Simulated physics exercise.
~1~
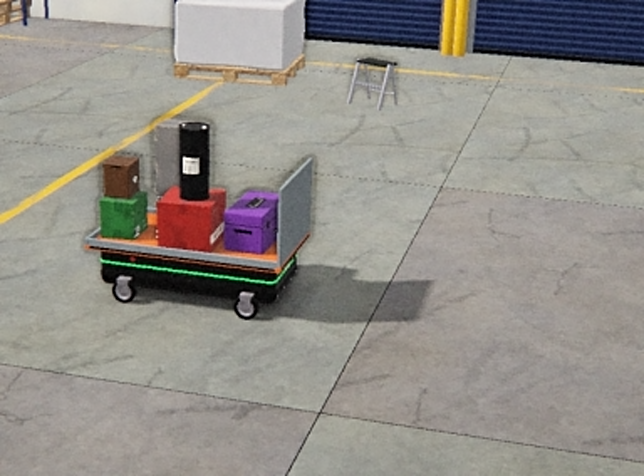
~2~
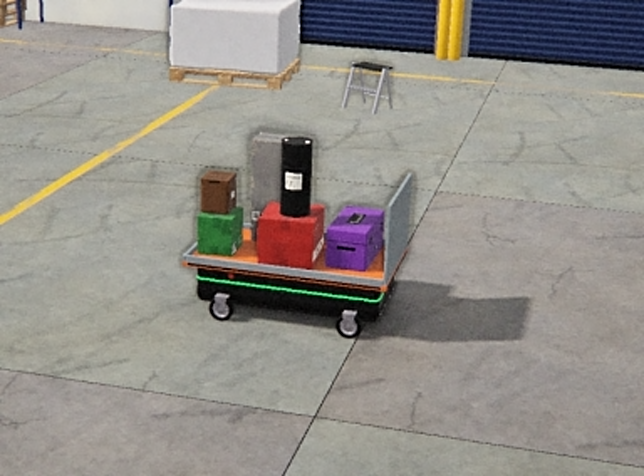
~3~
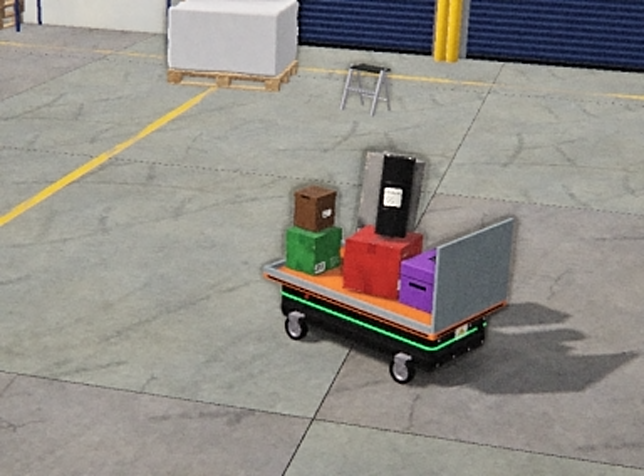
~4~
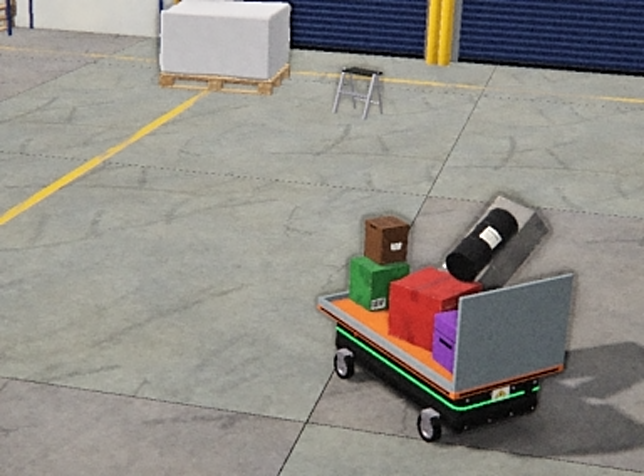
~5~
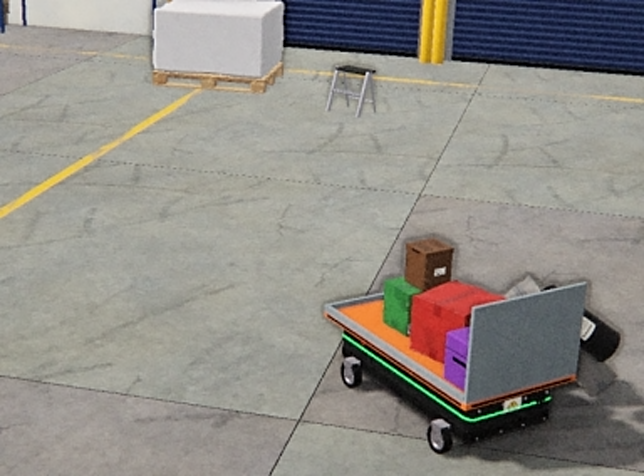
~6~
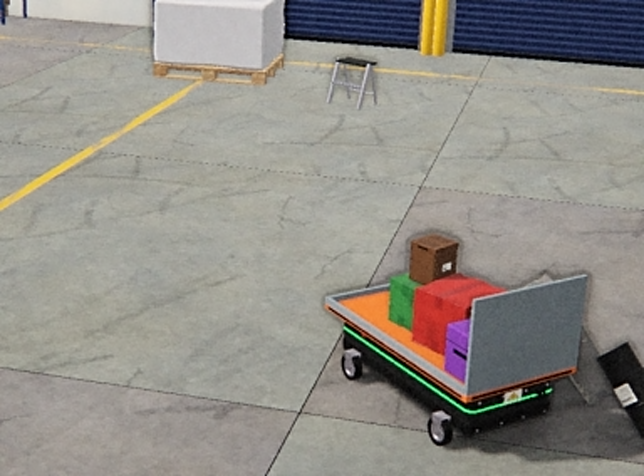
In this clip, a flat cart carrying boxes, a purple toolbox and a black canister rolls right, then curves toward the viewer and stops; the canister and a tall grey box tip off the far side, while the brown, green, red and purple items remain aboard.
